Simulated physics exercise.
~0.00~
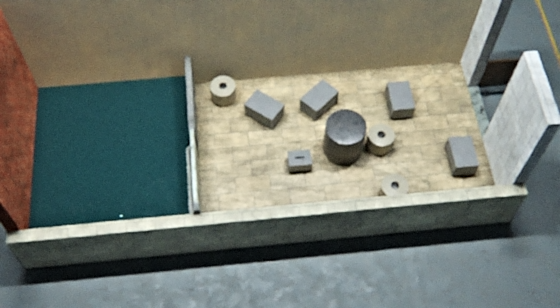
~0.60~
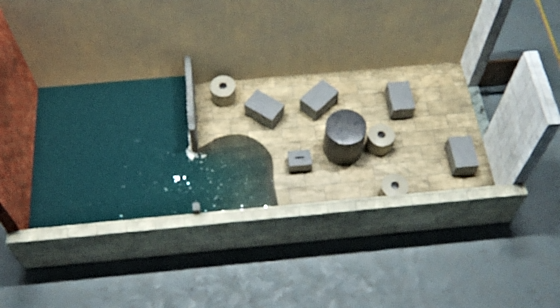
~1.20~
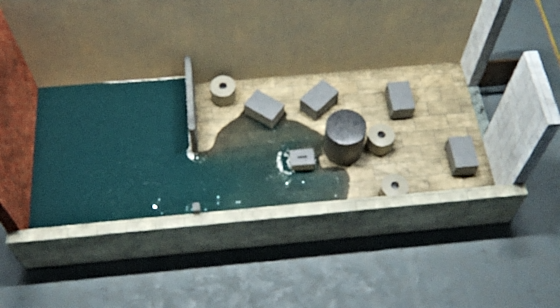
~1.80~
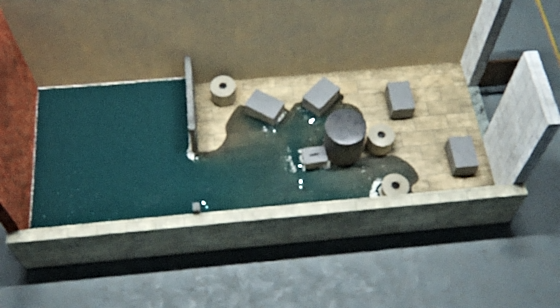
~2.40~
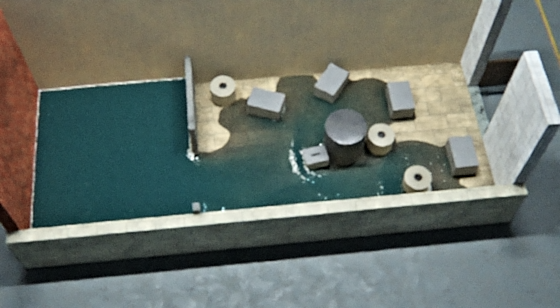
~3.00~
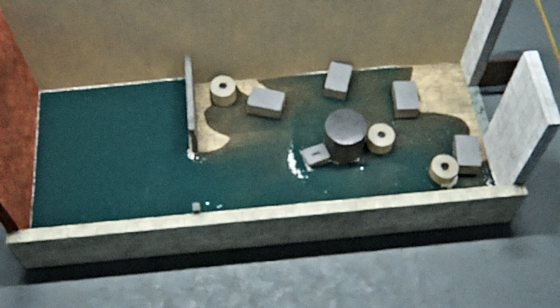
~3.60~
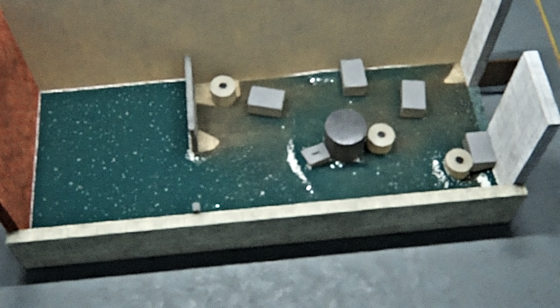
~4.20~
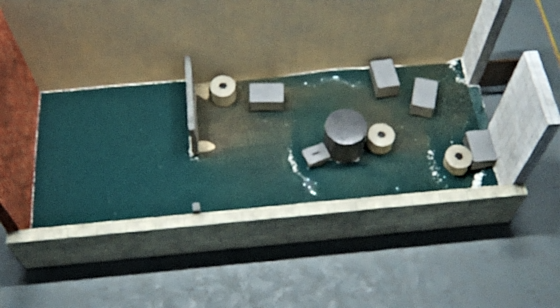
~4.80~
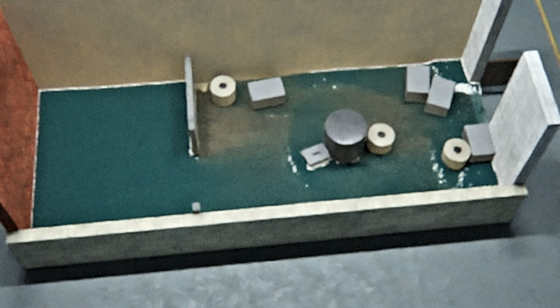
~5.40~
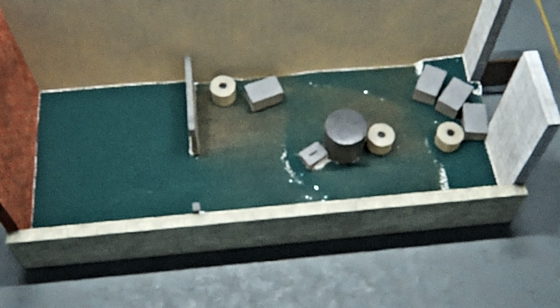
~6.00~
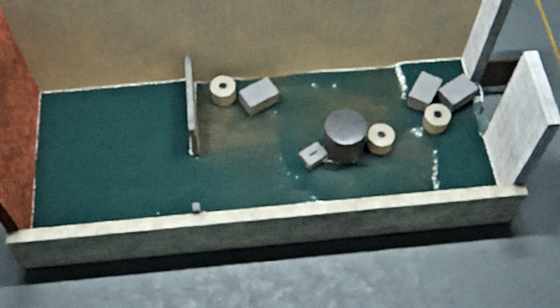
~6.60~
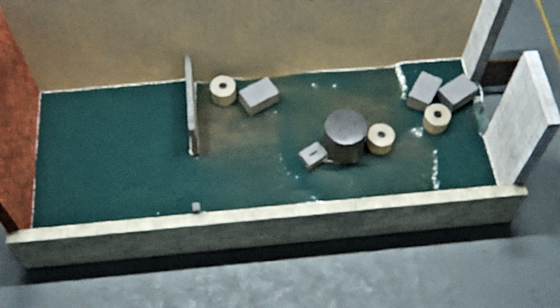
Green water floods rightward across a dry room, shifting several grey blocks toward the far opening.
